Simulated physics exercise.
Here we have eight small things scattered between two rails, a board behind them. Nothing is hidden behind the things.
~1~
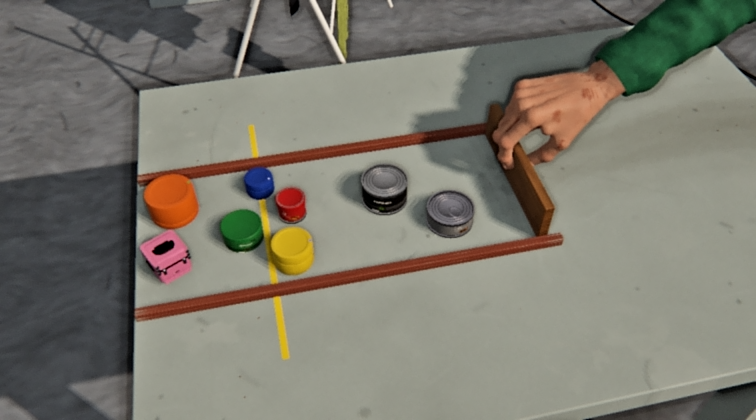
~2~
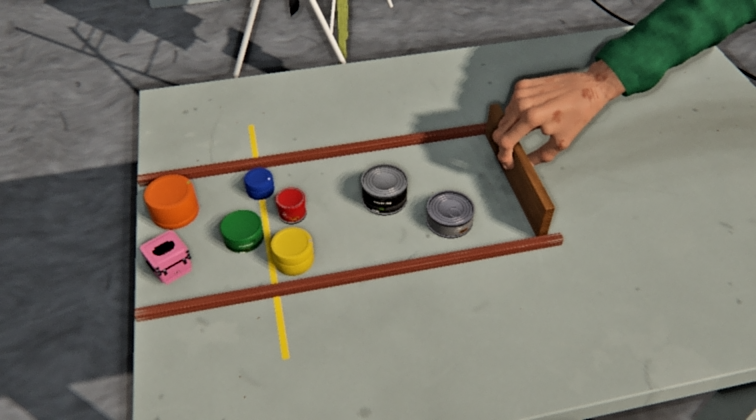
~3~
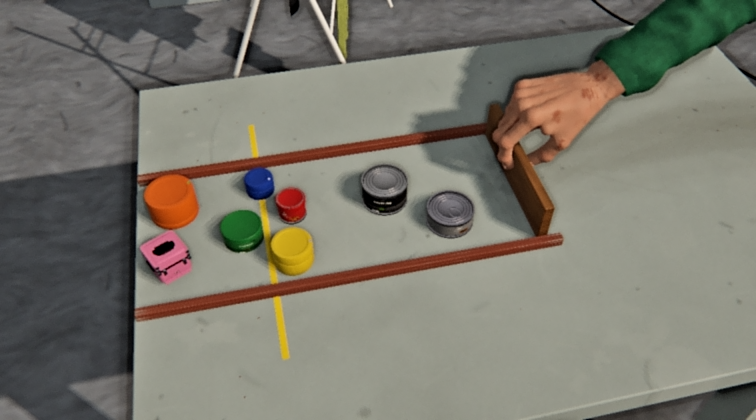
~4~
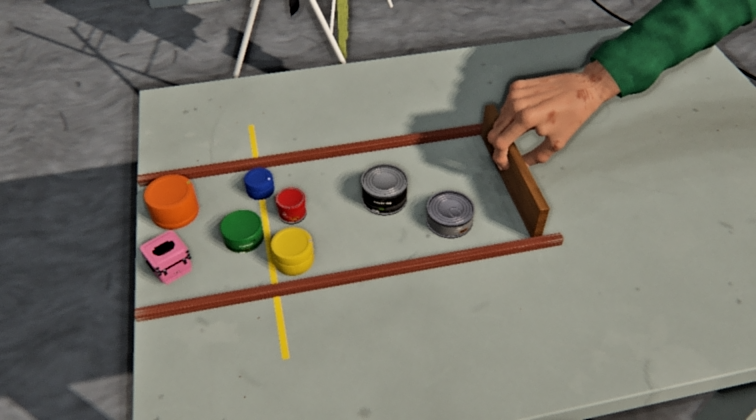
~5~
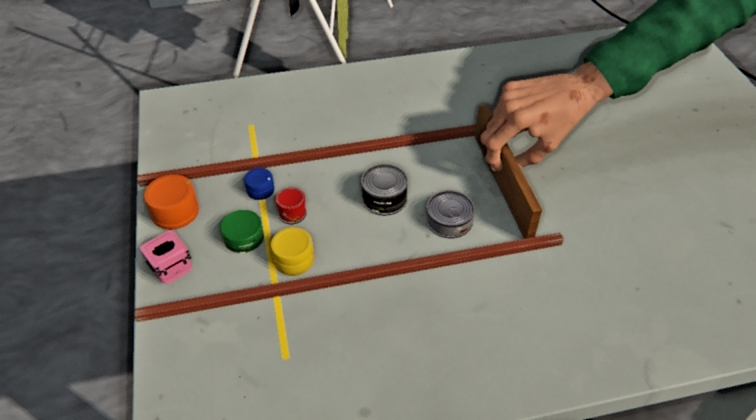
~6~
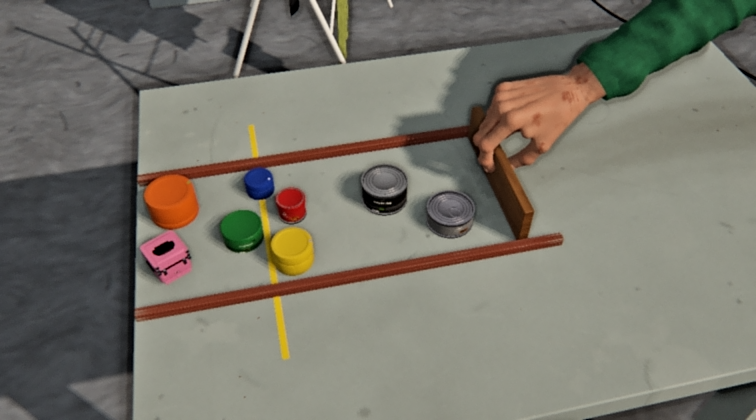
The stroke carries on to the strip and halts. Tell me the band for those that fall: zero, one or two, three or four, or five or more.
In the end the number that fall off is zero.
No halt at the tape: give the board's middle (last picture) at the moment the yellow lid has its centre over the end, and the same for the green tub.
Its middle is around (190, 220) and around (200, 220).
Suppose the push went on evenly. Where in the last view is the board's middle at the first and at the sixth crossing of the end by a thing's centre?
First at (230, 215), next at (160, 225).
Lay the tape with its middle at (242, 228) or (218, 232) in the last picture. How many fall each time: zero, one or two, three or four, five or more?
In that order: No fall at all; either one or two.
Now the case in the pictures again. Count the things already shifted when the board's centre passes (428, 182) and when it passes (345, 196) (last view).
The counts are 1 and 4.
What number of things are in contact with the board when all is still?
In contact: 3.
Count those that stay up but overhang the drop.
The number is 0.
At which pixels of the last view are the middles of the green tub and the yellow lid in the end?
About (206, 237), and the other about (210, 276).
A little later, none off yet; pink case at rest near (167, 258); orange lid at rest near (172, 202); green tub at rest near (242, 231).
When it is over, the number that fall off is zero.
